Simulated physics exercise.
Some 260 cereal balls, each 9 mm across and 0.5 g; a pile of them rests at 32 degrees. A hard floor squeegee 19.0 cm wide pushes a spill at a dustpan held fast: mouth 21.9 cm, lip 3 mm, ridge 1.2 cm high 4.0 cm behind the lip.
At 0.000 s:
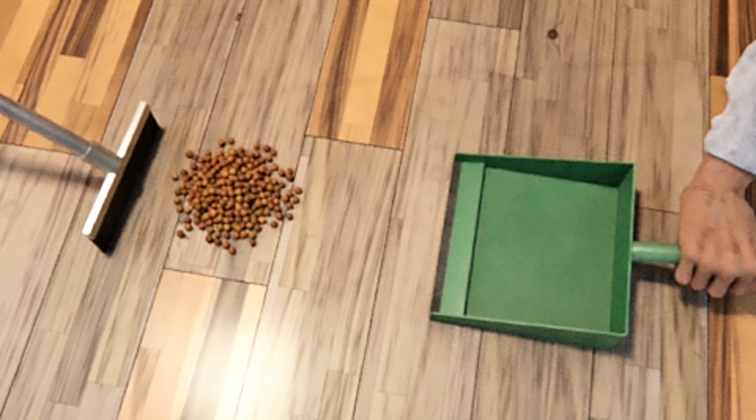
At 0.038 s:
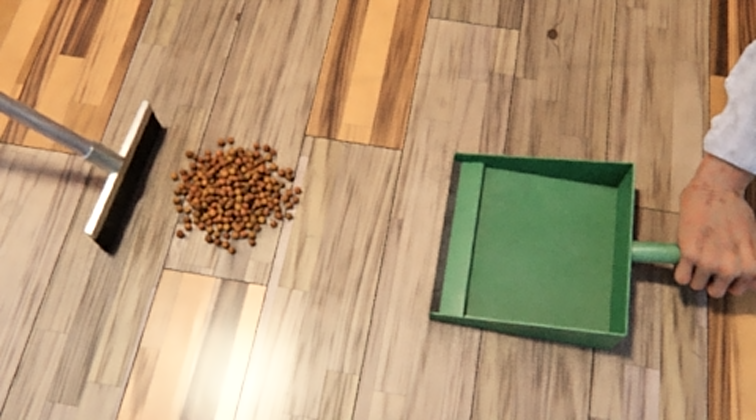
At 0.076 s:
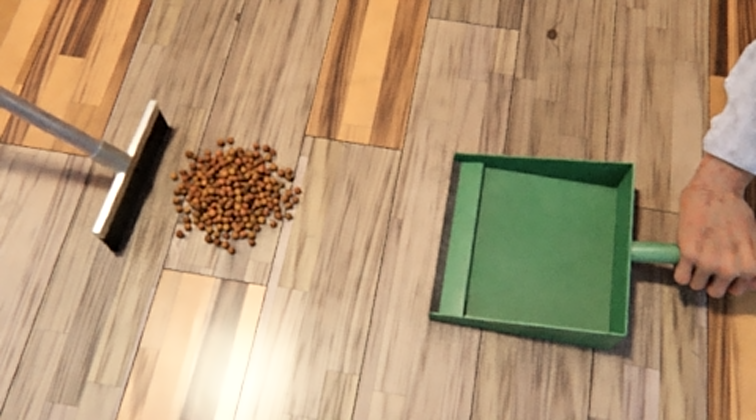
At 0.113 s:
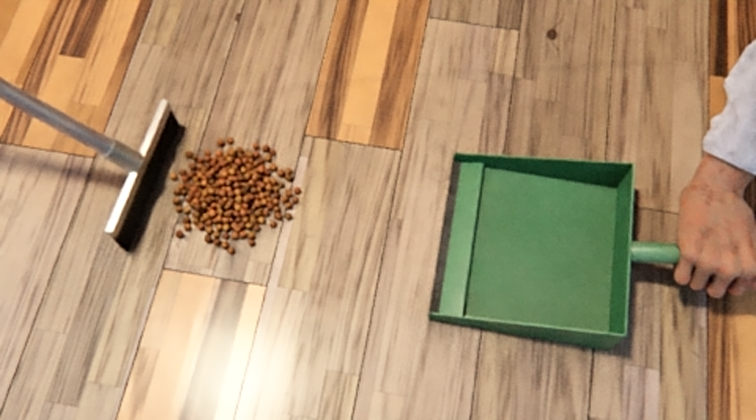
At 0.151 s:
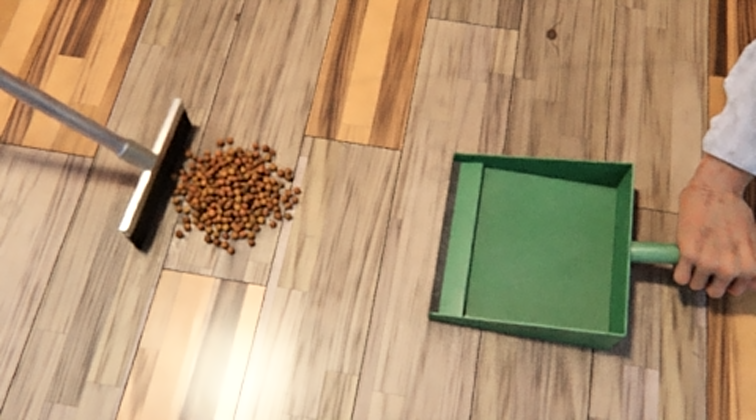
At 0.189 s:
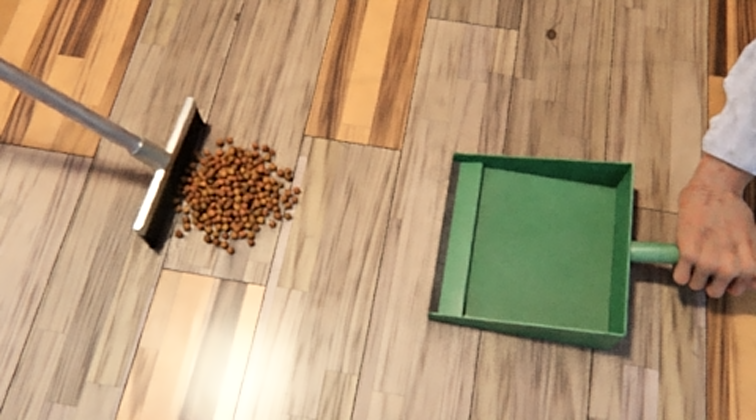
A squeegee with a pale blade, dark edge and grey handle slides a short way rightward from the left, slowly at first, until it meets the near side of a heap of small round brown pieces, nudging a few. The wood-plank floor, in grey and orange-tan strips, is seen from above by a still camera. At right, a hand in a pale sleeve holds a green dustpan motionless.
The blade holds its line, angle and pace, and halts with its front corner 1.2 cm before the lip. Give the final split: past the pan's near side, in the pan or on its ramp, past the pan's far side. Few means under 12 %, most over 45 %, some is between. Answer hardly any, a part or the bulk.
Near side: Hardly any, pan: A part, far side: A part.
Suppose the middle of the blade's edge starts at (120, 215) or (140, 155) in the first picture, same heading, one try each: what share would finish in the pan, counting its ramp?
About 30 and 5 per cent.
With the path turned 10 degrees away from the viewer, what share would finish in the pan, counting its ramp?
Then about 0 per cent.
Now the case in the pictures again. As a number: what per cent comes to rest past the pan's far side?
Roughly 20 per cent.
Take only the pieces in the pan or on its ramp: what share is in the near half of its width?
About 10 per cent.
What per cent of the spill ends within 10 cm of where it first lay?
Roughly 15 per cent.
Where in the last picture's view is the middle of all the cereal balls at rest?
At about (441, 214).
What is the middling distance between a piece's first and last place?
Some 28 cm.
Then, at 0.56 s, middle of the blade 19 cm from the lip; 0 % over the lip, far side 5 %, near side 0 %.
Then, at 0.80 s, middle of the blade 9 cm from the lip; 0 % over the lip, far side 15 %, near side 0 %.
Then, at 1.16 s, middle of the blade 2 cm from the lip; 20 % over the lip, far side 20 %, near side 0 %.
By 1.5 s all is still; near side 0 %, pan 20 %, far side 20 %, in front of the lip or behind the blade 55 %.
